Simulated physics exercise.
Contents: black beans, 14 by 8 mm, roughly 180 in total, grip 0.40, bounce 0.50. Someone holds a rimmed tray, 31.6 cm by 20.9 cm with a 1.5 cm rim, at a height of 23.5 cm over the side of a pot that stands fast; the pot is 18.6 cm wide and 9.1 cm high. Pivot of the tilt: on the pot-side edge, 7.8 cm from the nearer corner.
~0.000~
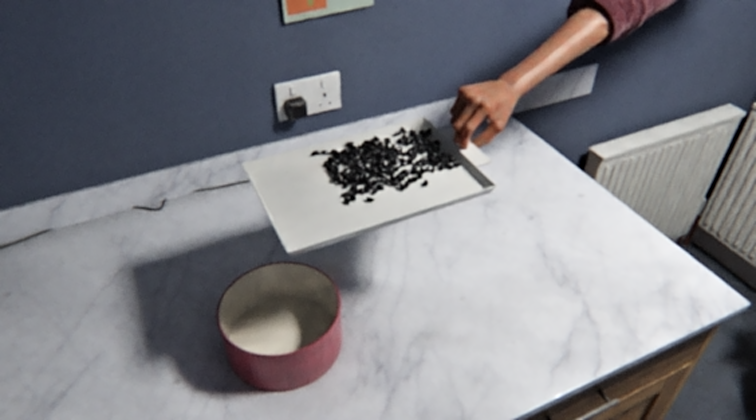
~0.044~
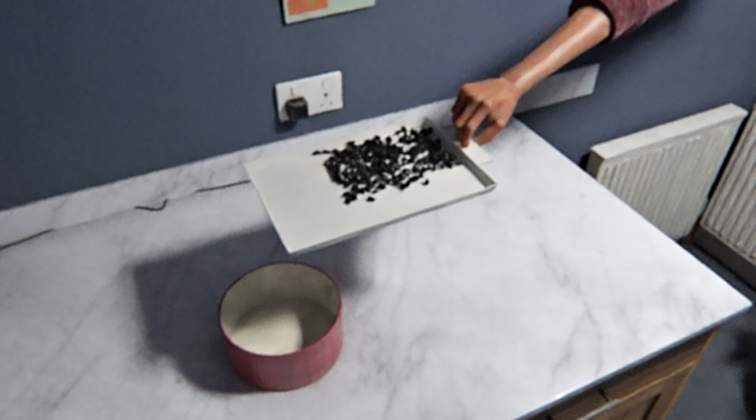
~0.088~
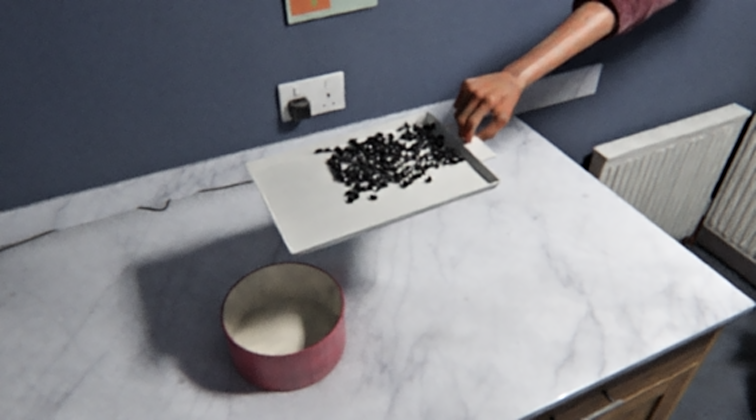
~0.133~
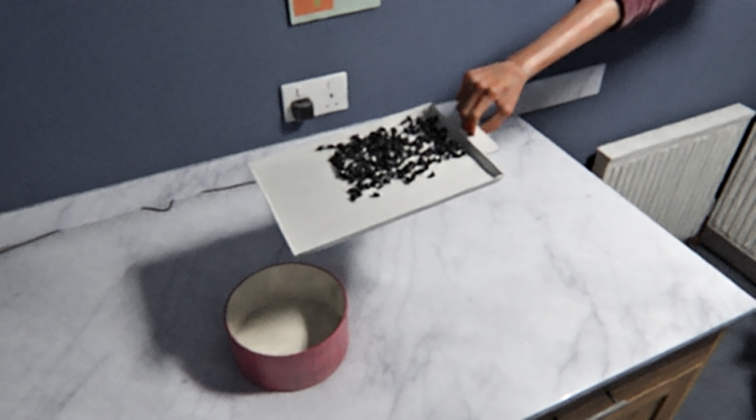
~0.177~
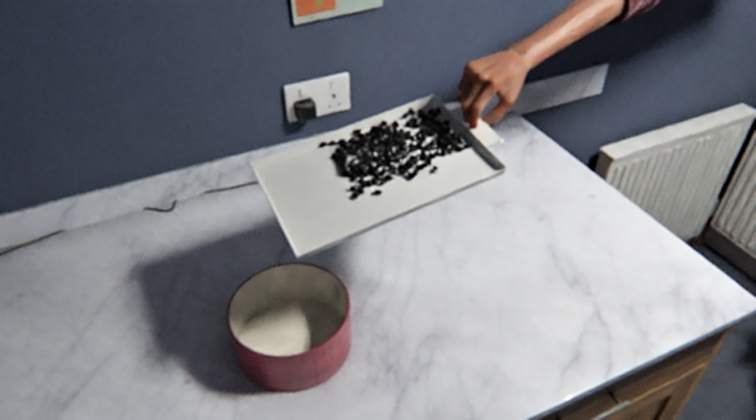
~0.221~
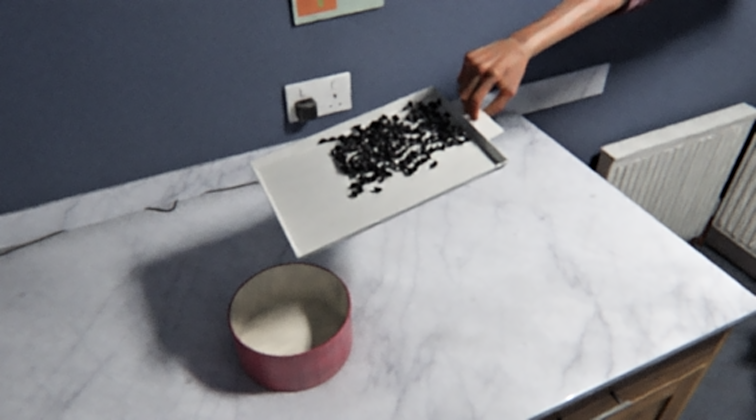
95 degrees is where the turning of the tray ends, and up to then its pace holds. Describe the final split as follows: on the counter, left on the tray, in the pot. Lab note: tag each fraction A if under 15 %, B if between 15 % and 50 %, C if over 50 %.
Counter = B, tray = A, pot = C.
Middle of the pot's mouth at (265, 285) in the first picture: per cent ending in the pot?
Close to 30 in a hundred.
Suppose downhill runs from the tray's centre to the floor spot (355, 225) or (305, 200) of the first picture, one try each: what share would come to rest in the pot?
About 70 per cent on the first try and 45 per cent on the second.
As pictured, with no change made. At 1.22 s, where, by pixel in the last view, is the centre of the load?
Near (274, 367).
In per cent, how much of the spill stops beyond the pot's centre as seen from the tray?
About 90 per cent.
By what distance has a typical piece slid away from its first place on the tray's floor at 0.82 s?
I'd say close to 21 centimetres.
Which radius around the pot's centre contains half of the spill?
Some 28 cm, give or take.
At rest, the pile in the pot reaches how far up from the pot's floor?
Roughly 1.5 centimetres.
After 0.82 s, tilt 50 degrees; the tray holds 90 %, the pot 0 %.
After 1.22 s, tilt 77 degrees; the tray holds 20 %, the pot 45 %.
Then, at 1.71 s, tilt 95 degrees; the tray holds 0 %, the pot 65 %.
By 2.5 s all is still; counter 35 %, tray 0 %, pot 65 %.
